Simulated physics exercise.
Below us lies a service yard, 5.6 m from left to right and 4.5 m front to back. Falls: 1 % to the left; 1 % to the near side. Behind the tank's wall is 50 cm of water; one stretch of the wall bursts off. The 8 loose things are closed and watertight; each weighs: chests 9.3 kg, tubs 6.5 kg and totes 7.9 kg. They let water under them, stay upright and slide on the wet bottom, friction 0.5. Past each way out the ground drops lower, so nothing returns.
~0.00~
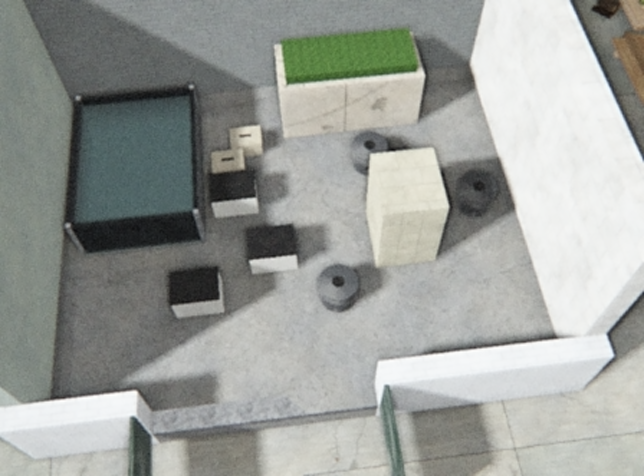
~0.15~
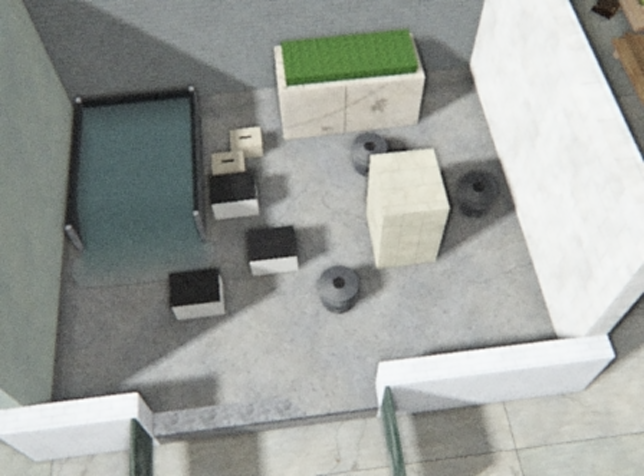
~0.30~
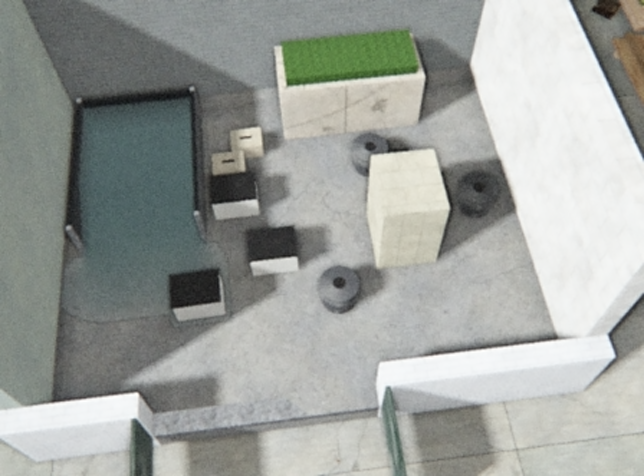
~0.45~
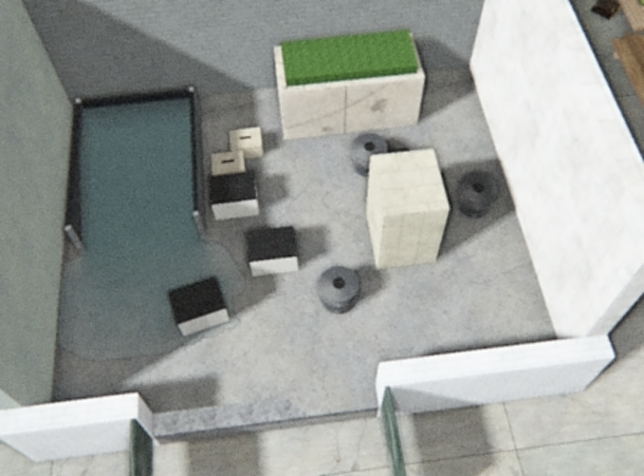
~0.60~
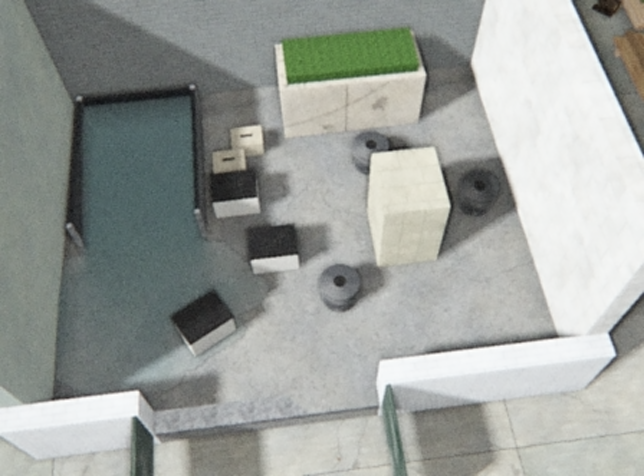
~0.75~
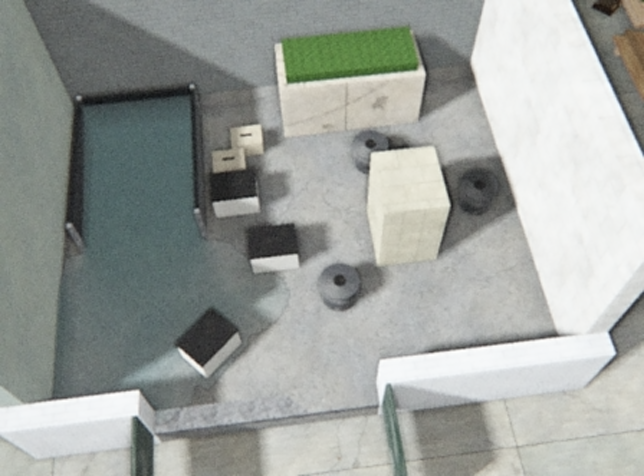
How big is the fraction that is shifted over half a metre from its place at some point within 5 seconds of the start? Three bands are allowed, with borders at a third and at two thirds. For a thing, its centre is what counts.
That would be less than a third of them.
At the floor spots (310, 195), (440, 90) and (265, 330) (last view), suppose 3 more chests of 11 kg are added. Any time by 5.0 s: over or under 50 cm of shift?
So it's stays below, then stays below, then gets above.
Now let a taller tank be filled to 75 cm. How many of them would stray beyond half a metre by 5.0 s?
The count would be 1.
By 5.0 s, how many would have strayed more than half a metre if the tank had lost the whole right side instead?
Result: 7 of them.
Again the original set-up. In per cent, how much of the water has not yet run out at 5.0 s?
Roughly 56 percent.
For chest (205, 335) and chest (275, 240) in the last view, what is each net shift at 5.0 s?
Going through them in turn, the first is washed out and the second is 0 cm.
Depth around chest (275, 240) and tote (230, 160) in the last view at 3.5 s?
Depths: Near 0 cm, then near 0 cm.
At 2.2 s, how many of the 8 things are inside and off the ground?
The count is 0.
After 1.1 s 1 of 8 are over 50 cm from their spots; 0 afloat.
After 2.2 s 1 of 8 are over 50 cm from their spots; 0 afloat.
After 3.5 s 1 of 8 are over 50 cm from their spots; 0 afloat.
After 5.0 s 1 of 8 are over 50 cm from their spots, and 1 have been at some point; 0 afloat.
